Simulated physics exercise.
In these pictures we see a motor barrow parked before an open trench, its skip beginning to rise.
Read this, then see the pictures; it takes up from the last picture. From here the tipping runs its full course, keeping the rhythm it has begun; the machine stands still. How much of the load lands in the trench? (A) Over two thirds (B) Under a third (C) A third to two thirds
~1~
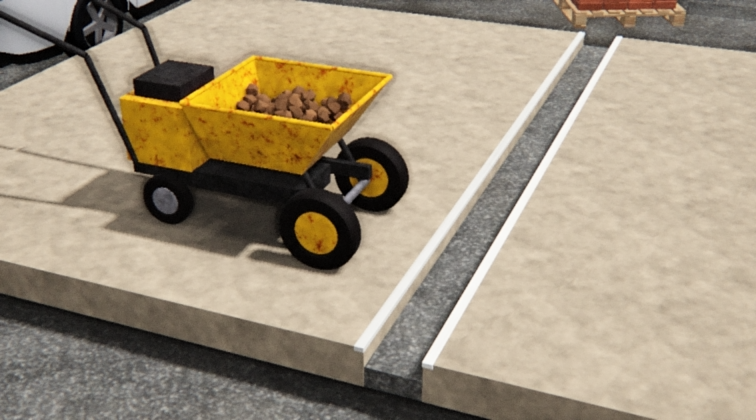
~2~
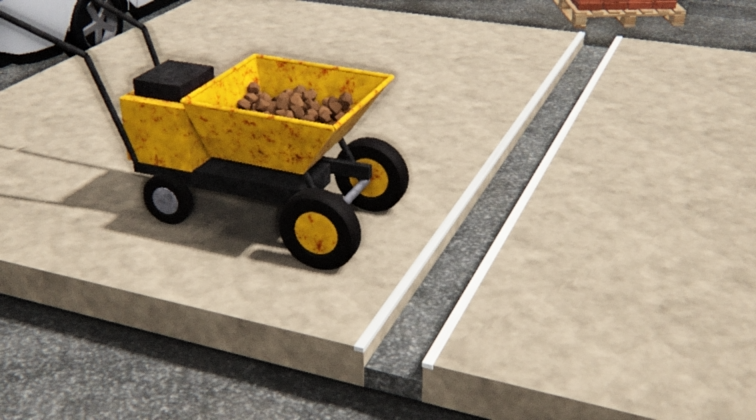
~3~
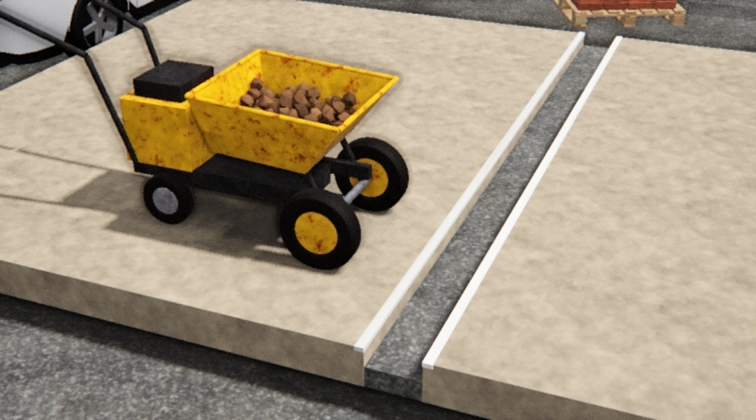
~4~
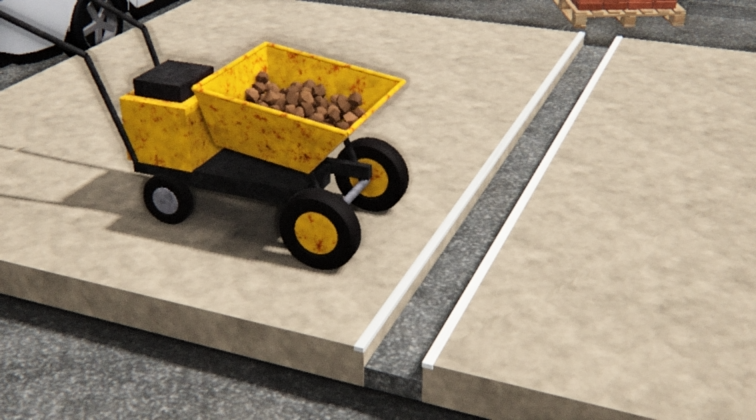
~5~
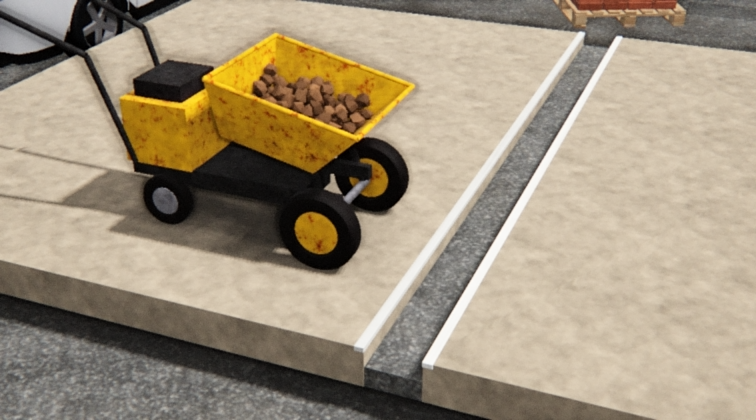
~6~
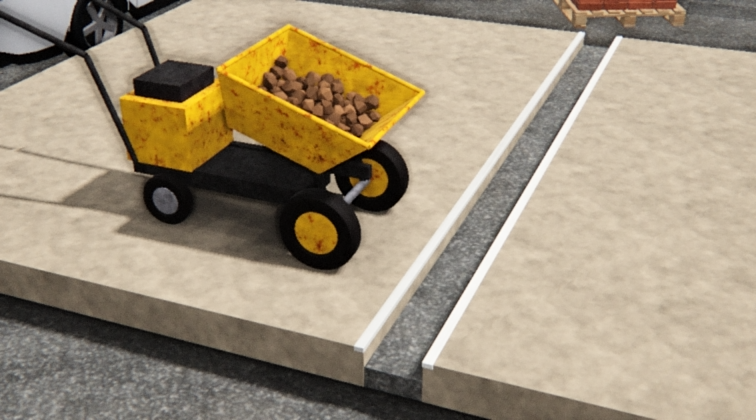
A third to two thirds (C).
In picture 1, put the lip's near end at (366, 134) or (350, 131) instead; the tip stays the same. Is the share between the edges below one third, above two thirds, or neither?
For the first position, under a third; for the second, under a third.
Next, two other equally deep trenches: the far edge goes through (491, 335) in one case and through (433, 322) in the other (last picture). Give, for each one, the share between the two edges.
Estimated share: Try 1 approx. 90 in a hundred, try 2 approx. 30 in a hundred.
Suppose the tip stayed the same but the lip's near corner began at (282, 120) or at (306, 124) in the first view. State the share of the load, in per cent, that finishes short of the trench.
Roughly 30 and 0 percent respectively.
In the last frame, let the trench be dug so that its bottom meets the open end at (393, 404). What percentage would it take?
The share would be roughly 60 per cent.
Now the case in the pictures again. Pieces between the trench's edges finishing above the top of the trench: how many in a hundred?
My guess is some 25 per cent.
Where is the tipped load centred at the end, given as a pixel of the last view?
Close to (478, 255) in the last view.
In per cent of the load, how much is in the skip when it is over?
Close to 0 percent.
Just after the last frame, skip tipped steeply; every one in the skip.
A moment on, skip tipped right over; roughly two thirds in the skip; about a tenth in or heaped over the trench; about a tenth beyond it; just a few falling.
Further on, skip tipped right over; just a few in the skip; roughly half in or heaped over the trench; roughly half beyond it.
When it is over, skip tipped right over; roughly half in or heaped over the trench; roughly half beyond it.
